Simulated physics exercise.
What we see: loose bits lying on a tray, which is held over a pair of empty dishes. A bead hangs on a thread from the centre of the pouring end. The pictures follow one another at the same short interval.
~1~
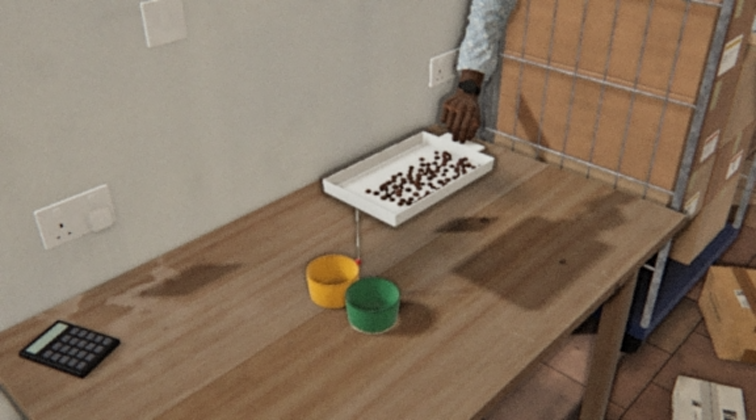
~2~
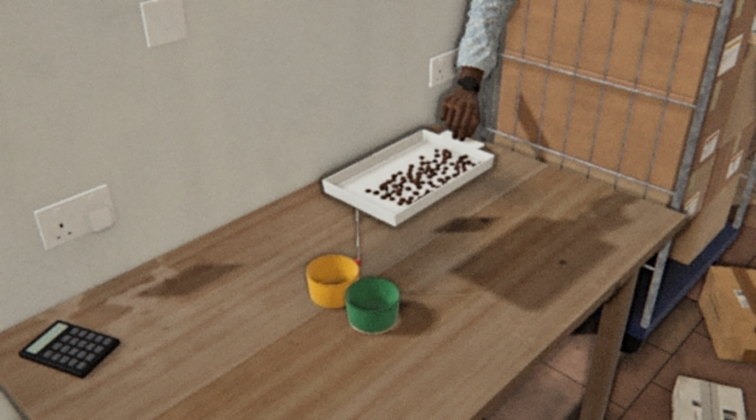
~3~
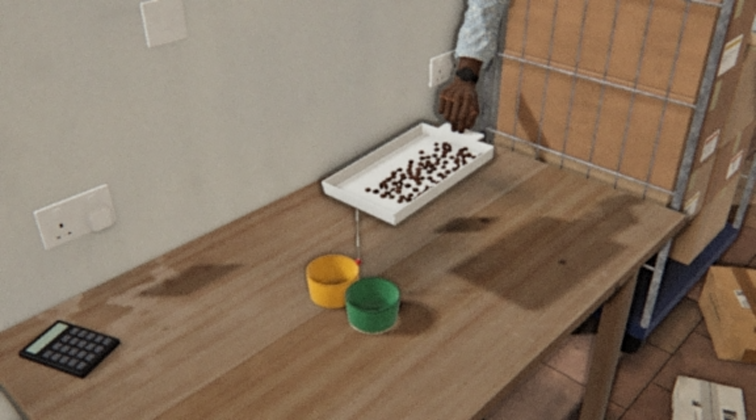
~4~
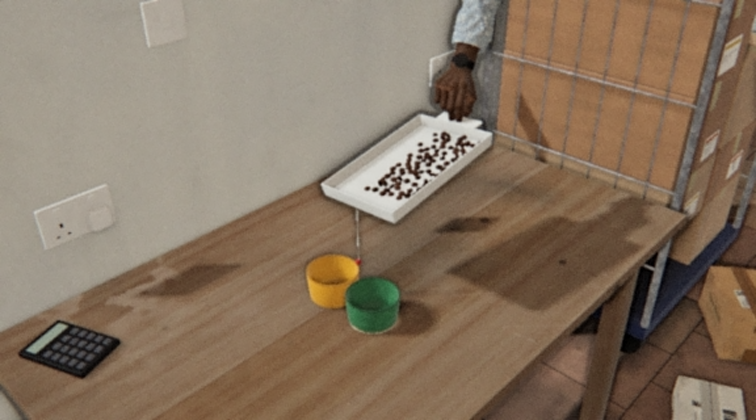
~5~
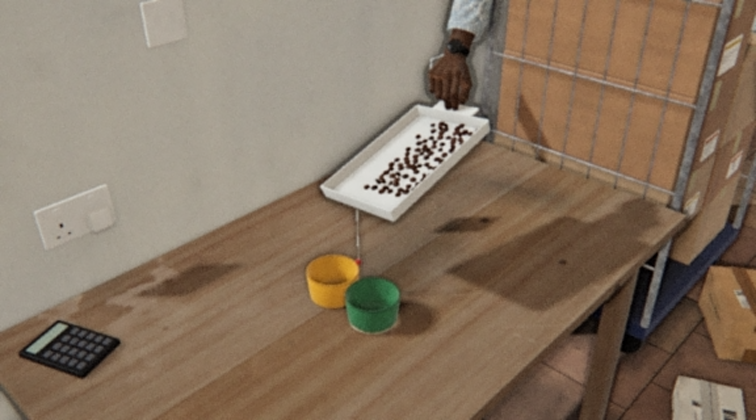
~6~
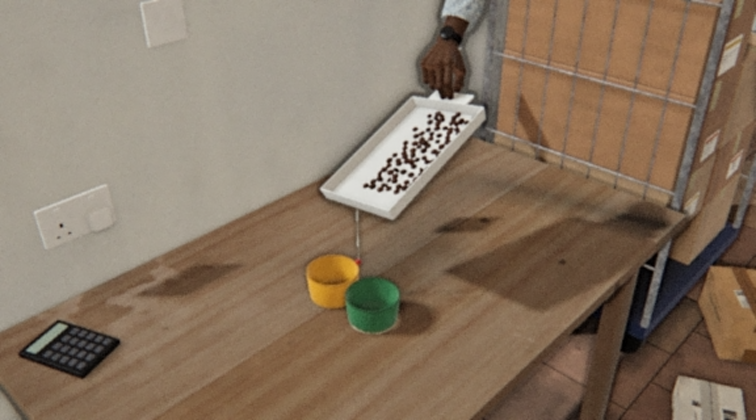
A hand at the far end of a white tray slowly raises that end, seen from above by a still camera looking across a wooden table against a grey wall. Small dark brown pieces lie on the tray, above a yellow dish and a green one to its right, with a calculator at left and boxes behind a wire frame at right. The tray steepens and leans toward its near left corner, while the dishes stay still.
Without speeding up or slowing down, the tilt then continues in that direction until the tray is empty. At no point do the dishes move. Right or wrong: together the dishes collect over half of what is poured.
Wrong.
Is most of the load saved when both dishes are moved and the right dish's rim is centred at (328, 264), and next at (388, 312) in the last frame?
A majority, then a minority.
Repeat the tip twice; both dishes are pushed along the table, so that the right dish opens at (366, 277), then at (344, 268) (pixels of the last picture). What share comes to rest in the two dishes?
Around 70 and then 60 per cent.
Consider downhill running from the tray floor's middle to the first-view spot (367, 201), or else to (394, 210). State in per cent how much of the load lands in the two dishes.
About 70 % and 90 %.
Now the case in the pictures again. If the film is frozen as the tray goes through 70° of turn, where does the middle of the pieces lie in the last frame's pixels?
Roughly at (339, 192).
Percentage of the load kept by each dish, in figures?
So the left dish keeps 40 per cent, and the right one keeps 0 per cent.
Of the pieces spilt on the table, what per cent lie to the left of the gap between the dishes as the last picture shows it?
It comes out at roughly 90 percent.
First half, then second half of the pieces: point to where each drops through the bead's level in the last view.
The first part passes (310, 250); everything after passes (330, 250).
Soon, tray tipped steeply; nearly all on the tray; a small part in the air.
A while on, tray tipped past a quarter turn; about a quarter on the tray; about a quarter in the left dish; about a third outside both; a small part in the air.
Towards the end, tray tipped past a quarter turn; about a third in the left dish; about two thirds outside both.
Finally, tray tipped past a quarter turn; none in the right dish; about a third in the left dish; about two thirds outside both.
